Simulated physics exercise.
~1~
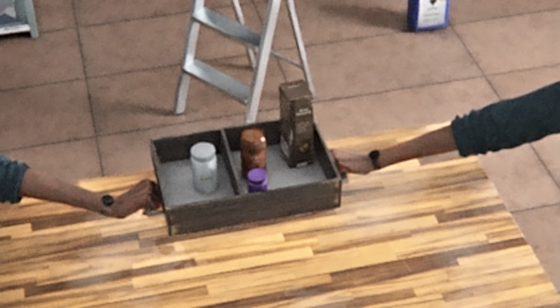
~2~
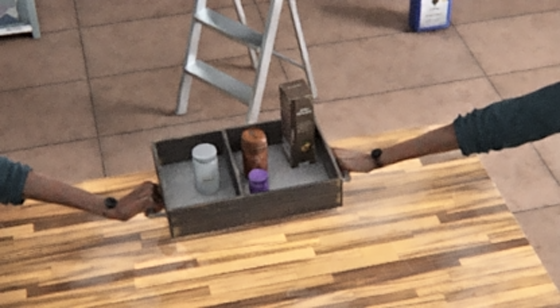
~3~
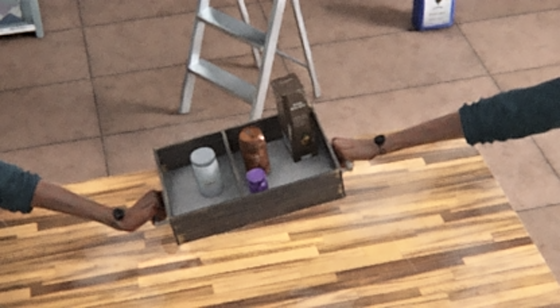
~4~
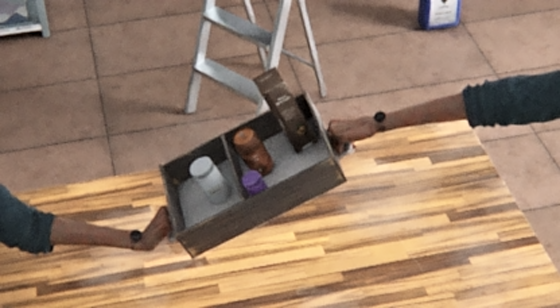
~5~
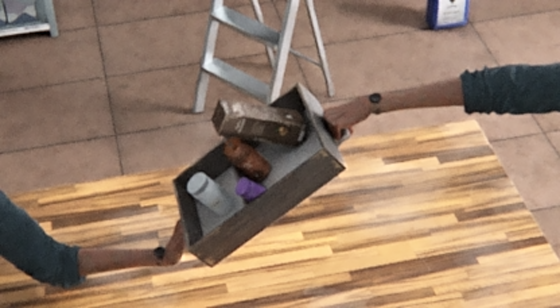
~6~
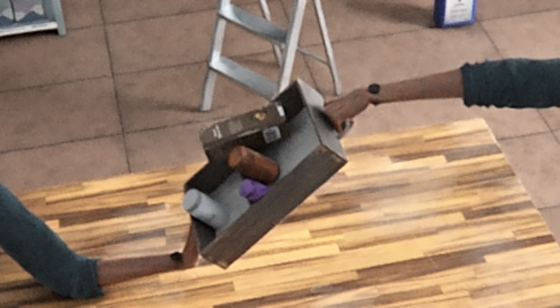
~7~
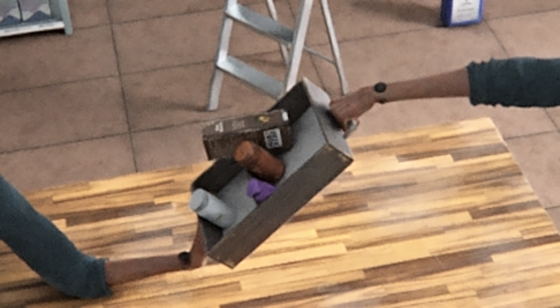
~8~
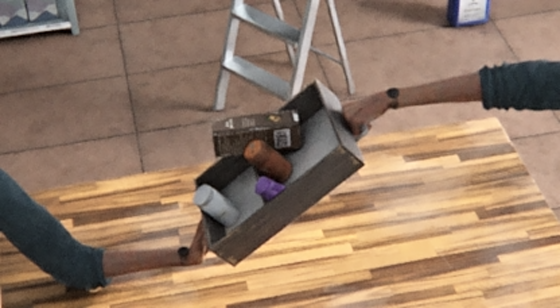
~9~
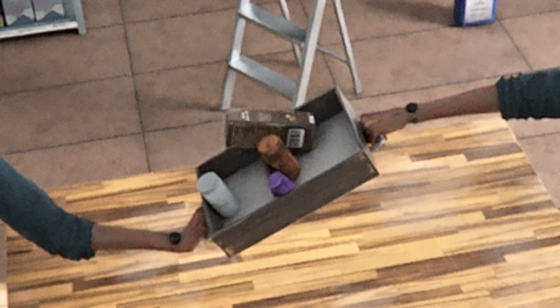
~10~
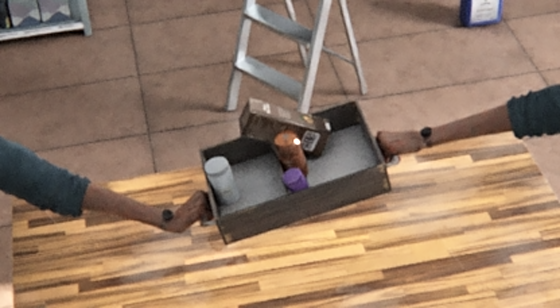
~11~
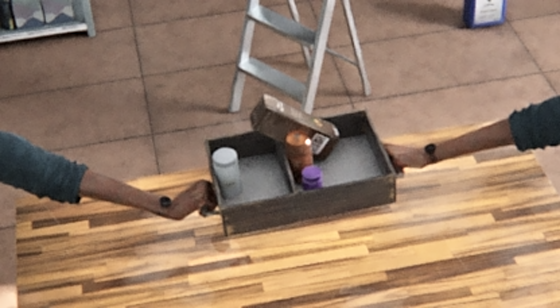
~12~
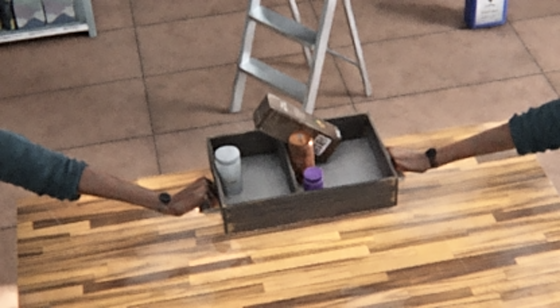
We see two hands tip a divided crate steeply down to the left above a wooden surface, then level it, as a white jar, orange can and purple shaker lean and the brown carton topples, ending upright except for the carton, slanted inside.
